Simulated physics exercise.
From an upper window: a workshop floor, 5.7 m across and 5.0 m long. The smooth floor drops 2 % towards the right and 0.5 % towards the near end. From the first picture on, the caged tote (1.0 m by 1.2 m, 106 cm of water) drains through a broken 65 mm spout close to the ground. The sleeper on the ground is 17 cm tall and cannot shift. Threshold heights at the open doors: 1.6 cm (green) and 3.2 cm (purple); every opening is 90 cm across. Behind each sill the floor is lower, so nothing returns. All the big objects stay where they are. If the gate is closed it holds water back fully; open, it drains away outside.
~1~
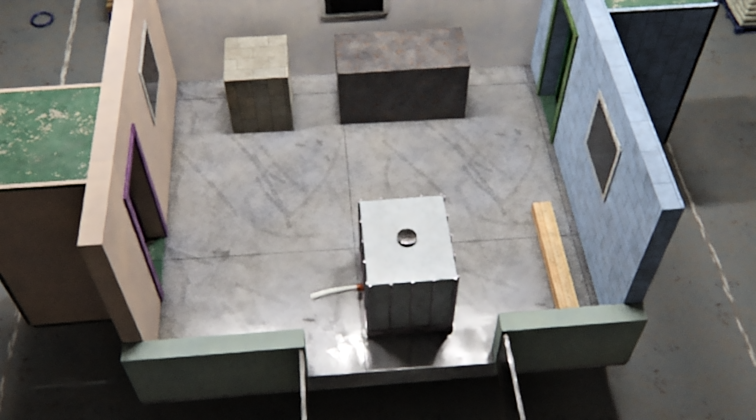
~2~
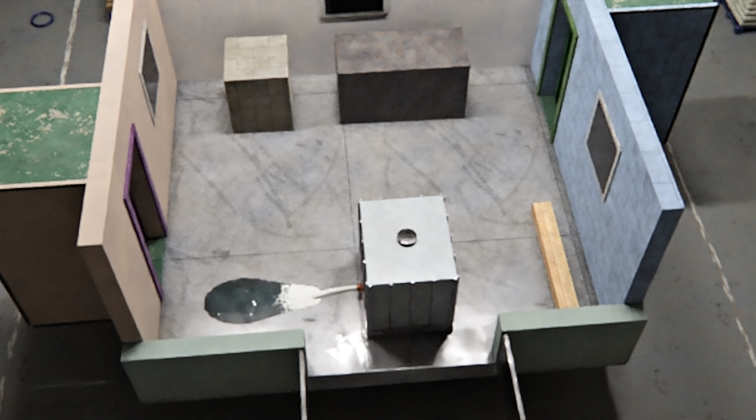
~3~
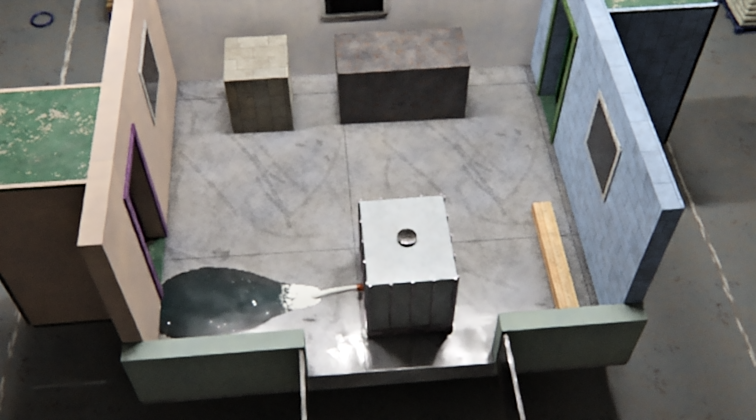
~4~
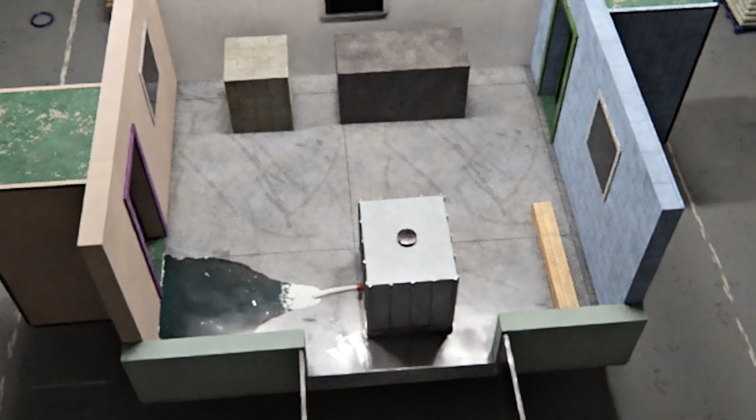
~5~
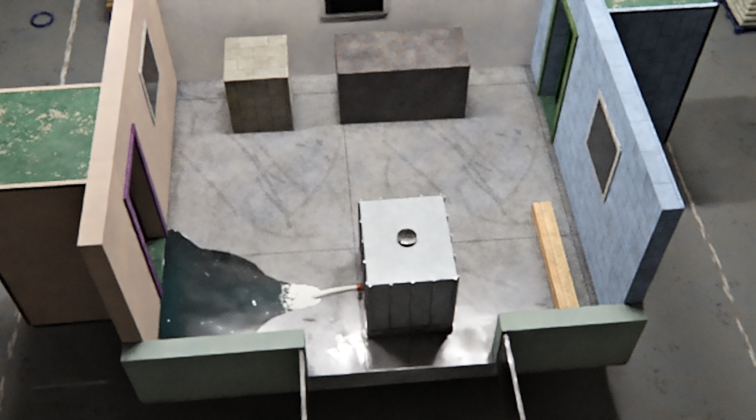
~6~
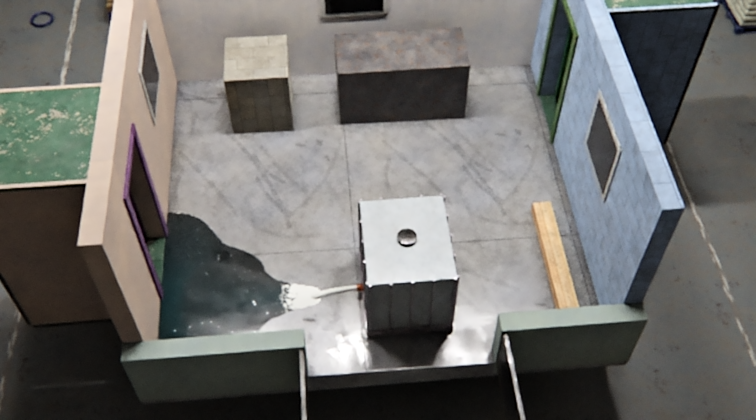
At the start, a pale box with a round cap stands on a dry grey floor between low walls, a short spout on its left side. Liquid then streams from the spout and spreads leftward in a dark patch to the left wall, and the patch widens along that wall towards the back.
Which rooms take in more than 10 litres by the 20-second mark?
One by one: At the green door it does not reach the limit; at the purple door it does not reach the limit.
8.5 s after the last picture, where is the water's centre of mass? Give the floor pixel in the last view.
Around (269, 274).
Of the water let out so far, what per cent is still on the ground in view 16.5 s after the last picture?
About 84 per cent.
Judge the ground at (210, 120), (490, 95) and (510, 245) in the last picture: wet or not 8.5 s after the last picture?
In that order: Dry, still dry, not reached.
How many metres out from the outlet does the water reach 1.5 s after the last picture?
Some 3.2 m out.
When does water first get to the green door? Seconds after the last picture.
Green not within the 20 s.
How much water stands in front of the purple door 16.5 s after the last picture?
Some 2.0 cm.
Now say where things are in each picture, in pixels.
In the first frame, the jet has just started at (343, 290); the ground is still dry.
The second frame shows from the spout at (343, 290) the water has spread over 0.6 m2; its tip is at (209, 311), and it is 1.1 cm deep on average.
The third frame shows the jet leaves at (343, 290); the sheet reaches (163, 286), 2.7 m away, and wets 1.4 m2.
The fourth frame shows from the spout at (343, 290) the water has spread over 1.7 m2; its tip is at a hidden place, and it is 1.1 cm deep on average.
The fifth frame shows the jet leaves at (343, 290); the sheet reaches (167, 234), 2.9 m away, and wets 2.0 m2.
The sixth frame shows the jet leaves at (343, 290); the sheet reaches (168, 217), 3.0 m away, and wets 2.5 m2.
Then, 1.5 s after the last picture water covers 15 % of the floor and is deepest (5 cm) near (176, 305); green door not reached, purple door 2 cm at the sill, 0 L in.
Then, 4.5 s after the last picture water covers 30 % of the floor and is deepest (4 cm) near (157, 369); green door not reached, purple door 2.1 cm at the sill, 0 L in.
Then, 8.5 s after the last picture water covers 40 % of the floor and is deepest (4 cm) near (157, 369); green door not reached, purple door 2 cm at the sill, 0 L in.
Then, 12.5 s after the last picture water covers 55 % of the floor and is deepest (4 cm) near (157, 369); green door not reached, purple door 2 cm at the sill, 0 L in.
Then, 16.5 s after the last picture water covers 65 % of the floor and is deepest (4 cm) near (172, 368); green door not reached, purple door 1.9 cm at the sill, 0 L in.
